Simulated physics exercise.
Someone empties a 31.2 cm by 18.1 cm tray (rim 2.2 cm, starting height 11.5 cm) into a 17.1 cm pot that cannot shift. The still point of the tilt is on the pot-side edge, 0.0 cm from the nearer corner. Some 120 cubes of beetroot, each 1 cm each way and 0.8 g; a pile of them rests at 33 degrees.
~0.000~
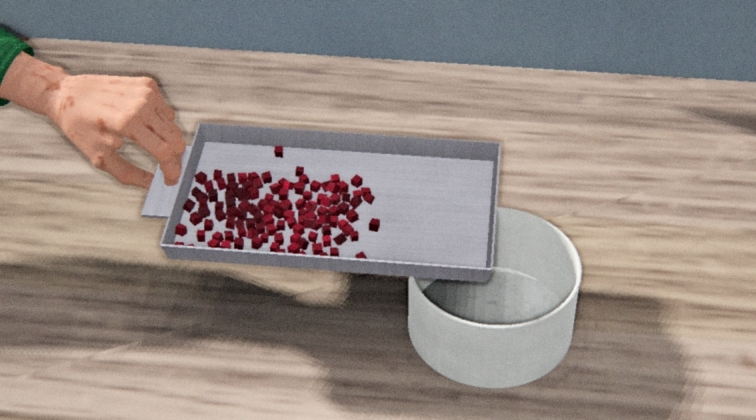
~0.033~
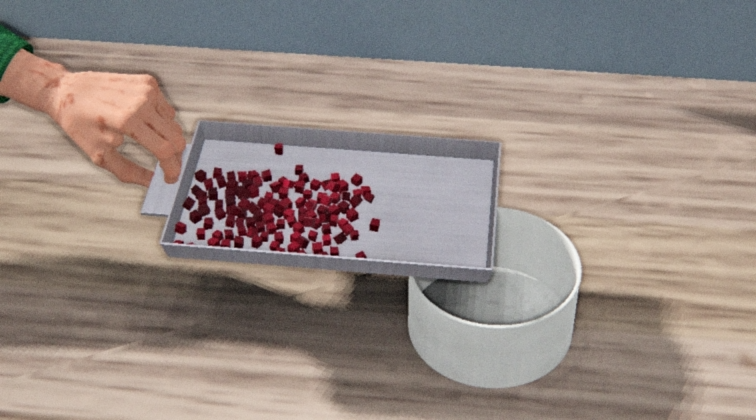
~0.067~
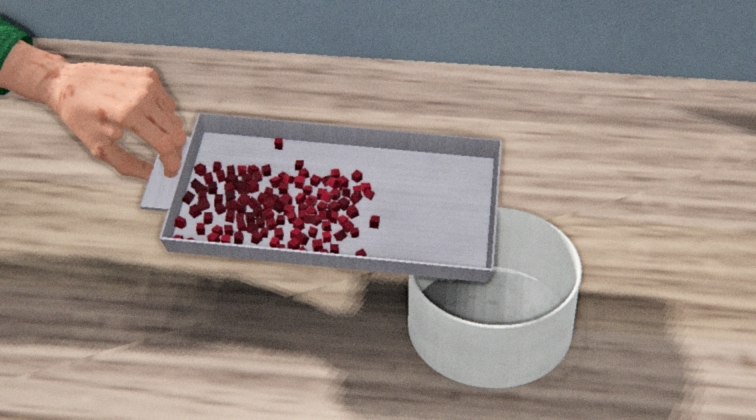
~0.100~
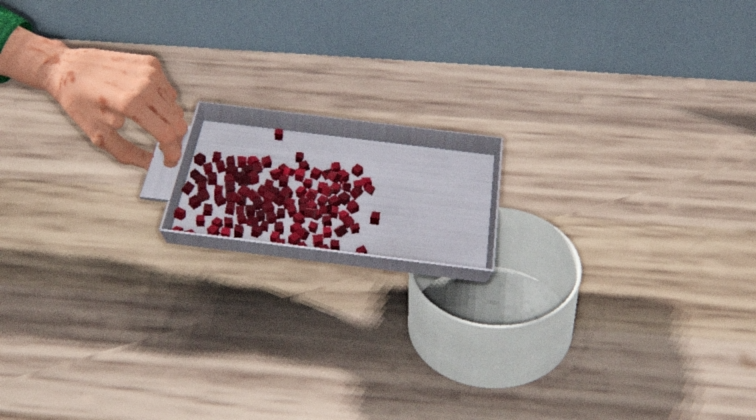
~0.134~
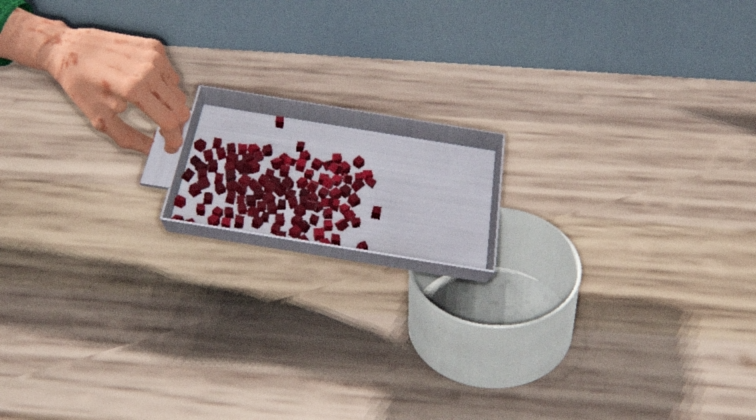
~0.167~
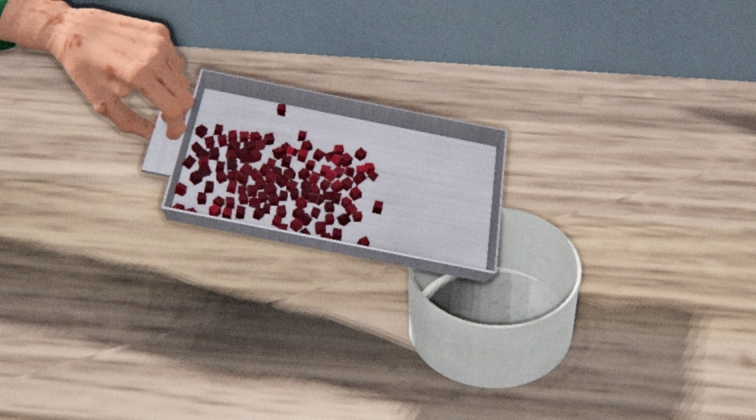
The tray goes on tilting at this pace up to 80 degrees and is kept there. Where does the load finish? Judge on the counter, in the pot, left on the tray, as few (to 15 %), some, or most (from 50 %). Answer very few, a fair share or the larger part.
Counter the larger part, pot a fair share, tray very few.
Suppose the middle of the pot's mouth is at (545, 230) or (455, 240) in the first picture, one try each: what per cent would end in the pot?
About 0 and 0 per cent.
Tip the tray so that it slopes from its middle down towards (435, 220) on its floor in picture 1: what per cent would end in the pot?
Some 50 per cent.
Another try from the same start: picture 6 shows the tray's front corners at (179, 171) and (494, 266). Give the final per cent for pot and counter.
Pot 65, counter 35.
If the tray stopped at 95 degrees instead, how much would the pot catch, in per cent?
Then about 35 per cent.
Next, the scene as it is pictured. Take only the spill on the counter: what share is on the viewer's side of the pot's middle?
Roughly 90 per cent.
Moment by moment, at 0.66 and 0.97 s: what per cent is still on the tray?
In turn: 100, 10.
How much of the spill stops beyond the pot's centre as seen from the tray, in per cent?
Some 100 per cent.
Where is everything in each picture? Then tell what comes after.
The first picture shows tray tilt 0 degrees, front corners at (167, 242) and (487, 265); middle of the pieces at (280, 213); pot at (495, 264).
The second picture shows tray tilt 1 degrees, front corners at (166, 240) and (487, 265); middle of the pieces at (280, 211).
The third picture shows tray tilt 2 degrees, front corners at (166, 235) and (488, 266); middle of the pieces at (280, 207).
The fourth picture shows tray tilt 5 degrees, front corners at (166, 227) and (488, 266), lowest corner right front; middle of the pieces at (280, 200).
The fifth picture shows tray tilt 8 degrees, front corners at (167, 215) and (490, 267), lowest corner right front; middle of the pieces at (281, 191).
The sixth picture shows tray tilt 12 degrees, front corners at (168, 204) and (491, 268), lowest corner right front; middle of the pieces at (282, 181); pot at (495, 264). Its pace works out near 115 degrees a second.
After 0.46 s, tilt 46 degrees; the tray holds 100 %, the pot 0 %.
Then, at 0.66 s, tilt 69 degrees; the tray holds 100 %, the pot 0 %.
After 0.97 s, tilt 80 degrees; the tray holds 10 %, the pot 25 %.
In the end, at 2.4 s, counter 65 %, pot 30 %, tray 5 %.
